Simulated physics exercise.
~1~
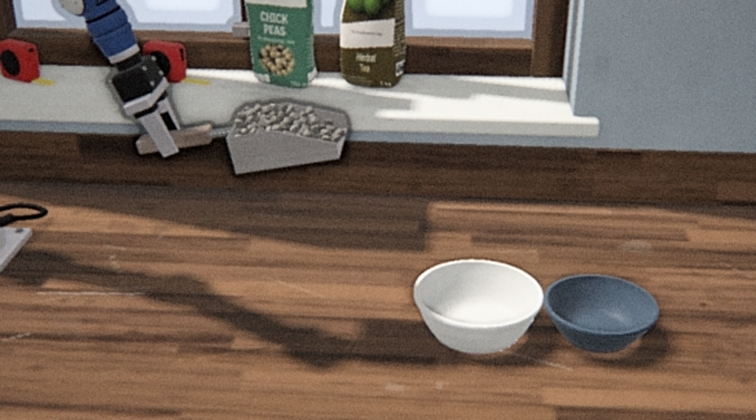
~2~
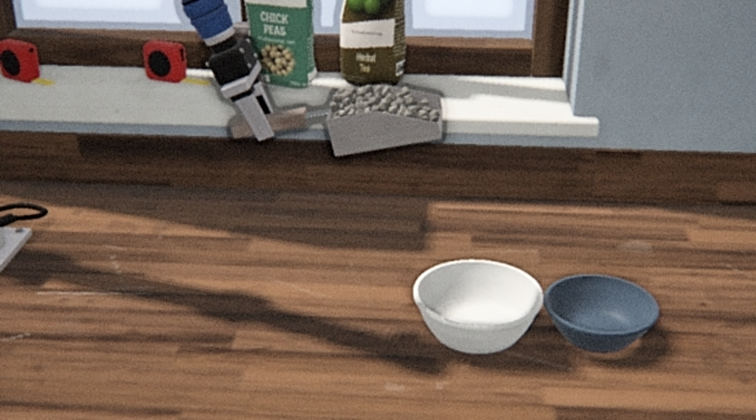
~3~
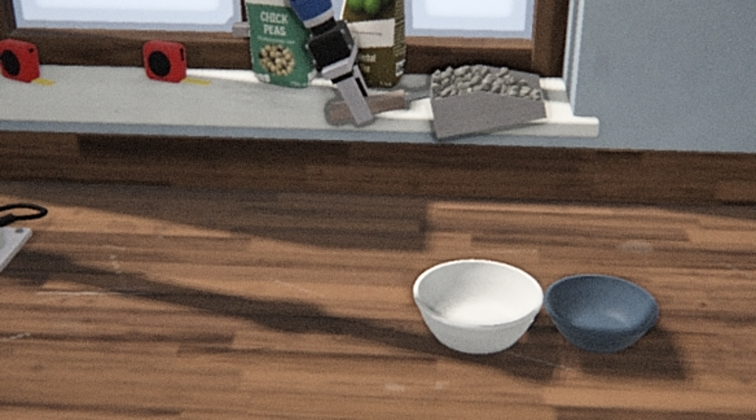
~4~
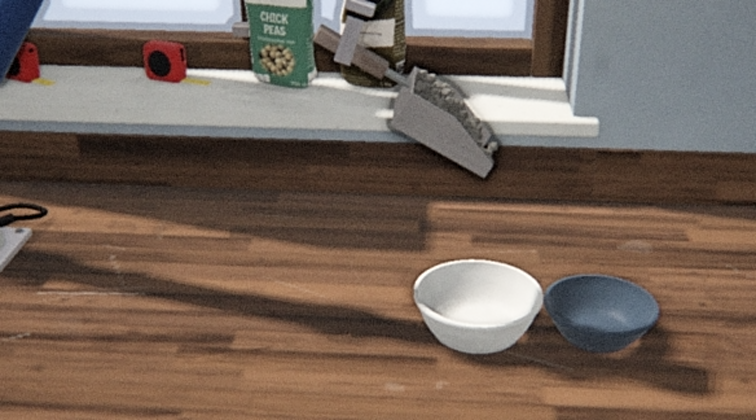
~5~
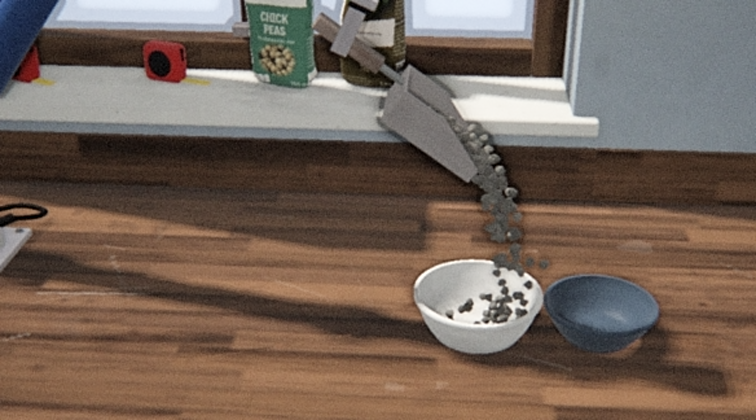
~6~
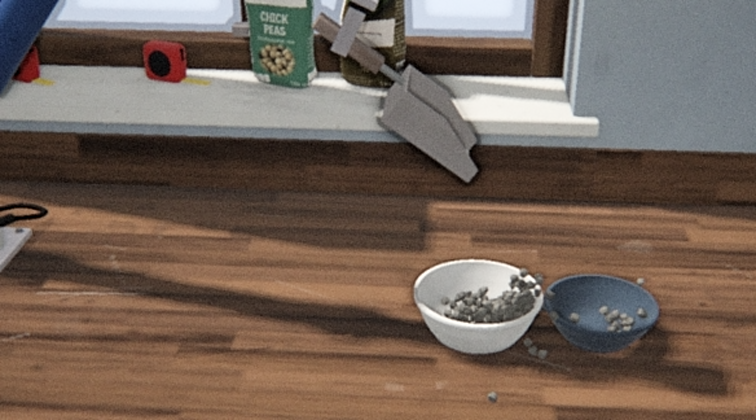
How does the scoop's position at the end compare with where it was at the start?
At the end the scoop is clearly farther to the right than at the start, and its grip is a little higher in view.
To begin with, a robot gripper on a blue arm holds a grey scoop heaped with small pebbles near a windowsill, while a white bowl and a smaller blue bowl sit on the wooden table. The gripper carries the level scoop to the right, past the chick peas carton. It then draws back a little to the left and tips the scoop steeply down to the right. The pebbles pour off the lip in a stream toward the white bowl. At the end the scoop hangs tilted and empty, with most pebbles in the white bowl, some in the blue one and a few on the table.
